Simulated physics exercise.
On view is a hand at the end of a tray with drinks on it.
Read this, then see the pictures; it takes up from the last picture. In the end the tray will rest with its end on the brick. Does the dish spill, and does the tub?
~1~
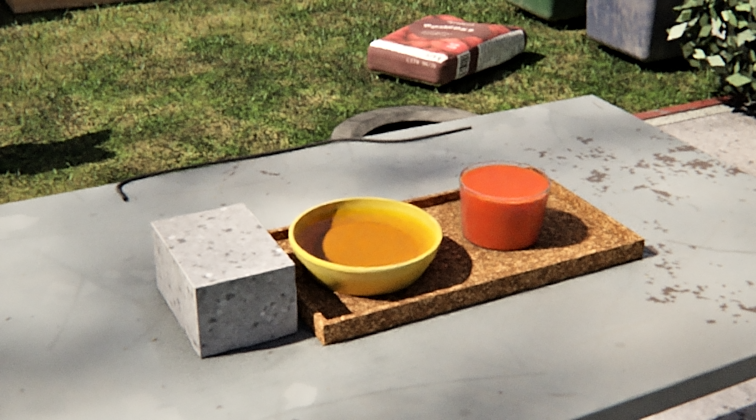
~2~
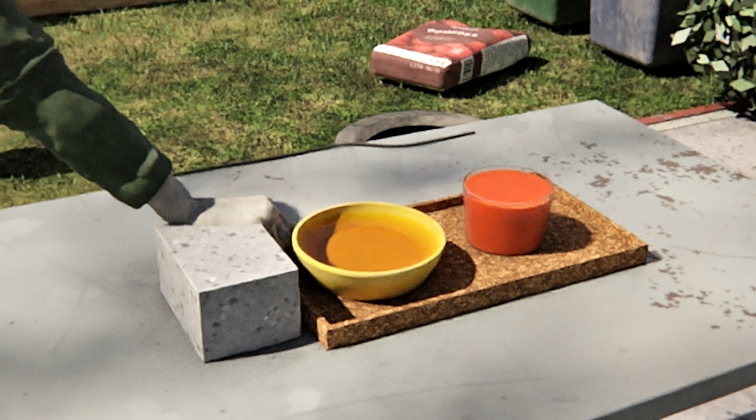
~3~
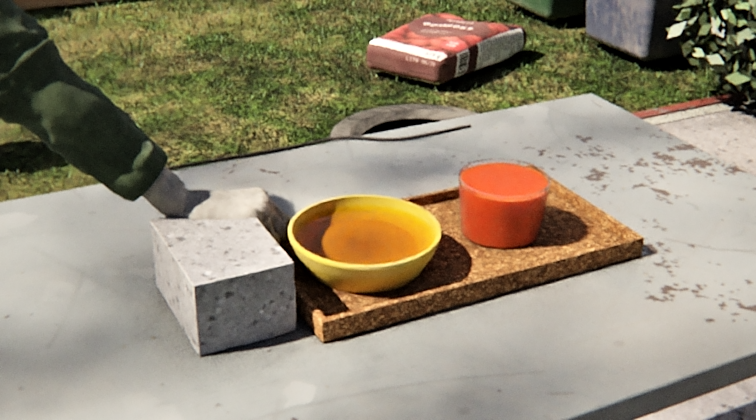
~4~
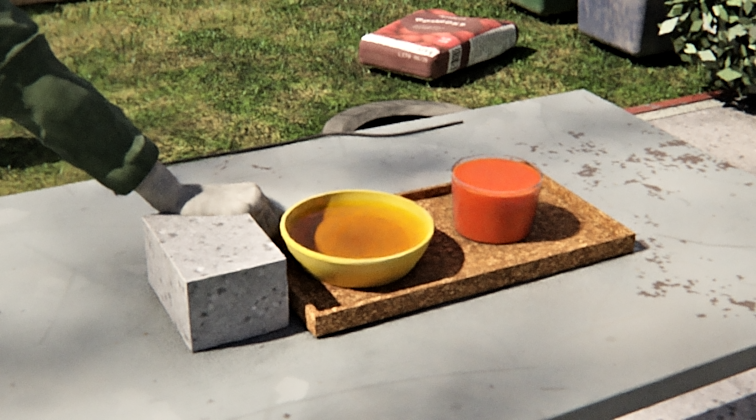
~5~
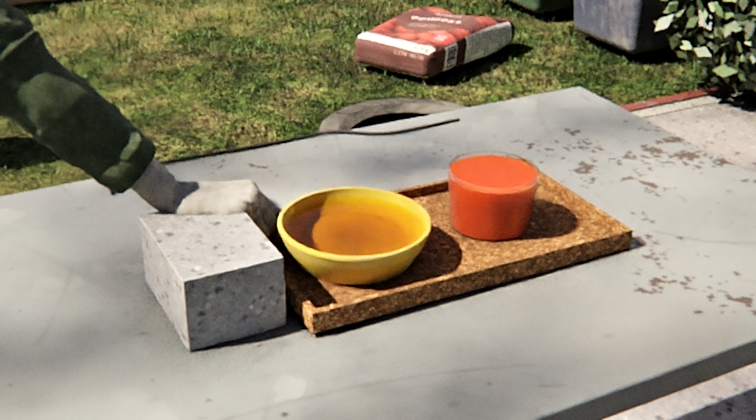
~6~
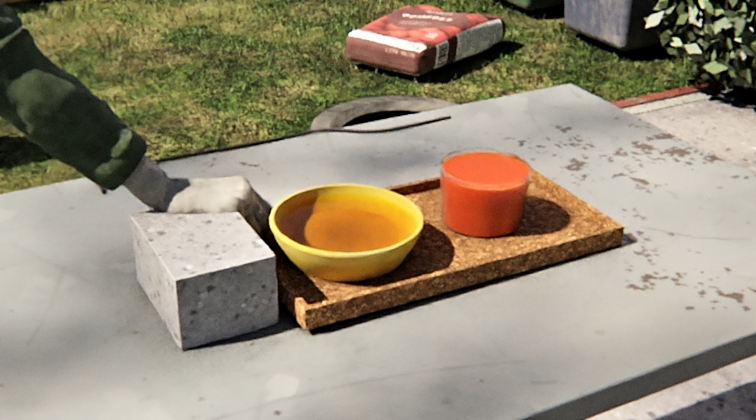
My prediction: Dish: It's going to run over; tub: It's going to run over.
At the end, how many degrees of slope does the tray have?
It settles at an angle of roughly 13 degrees.
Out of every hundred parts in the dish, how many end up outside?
About 34 per cent.
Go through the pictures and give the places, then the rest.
In the first picture, the tray lies flat; dish (366, 246) about three quarters full; tub (503, 205) nearly full; brick (249, 311).
In the second picture, a hand takes the end of the tray; dish about three quarters full, surface at (369, 243); tub nearly full, surface at (508, 189).
In the third picture, slope near 0°; dish (365, 244) about three quarters full; tub (502, 203) nearly full.
In the fourth picture, the tray slopes by about 0°; dish about three quarters full, surface at (357, 231); tub nearly full, surface at (497, 177); brick (240, 306).
In the fifth picture, the end is rising; dish (354, 236) about three quarters full; tub (492, 195) nearly full.
In the sixth picture, the end has come up a little; dish about three quarters full, surface at (347, 224); tub nearly full, surface at (485, 171); brick (230, 303).
Next, the tray slopes by about 7°; dish, its rim is dry; tub, its rim is dry.
After that, the tray slopes by about 14°; dish, it has slopped over; tub, it has slopped over.
Finally, the tray slopes by about 13°, resting on the brick; dish, it has slopped over; tub, it has slopped over.
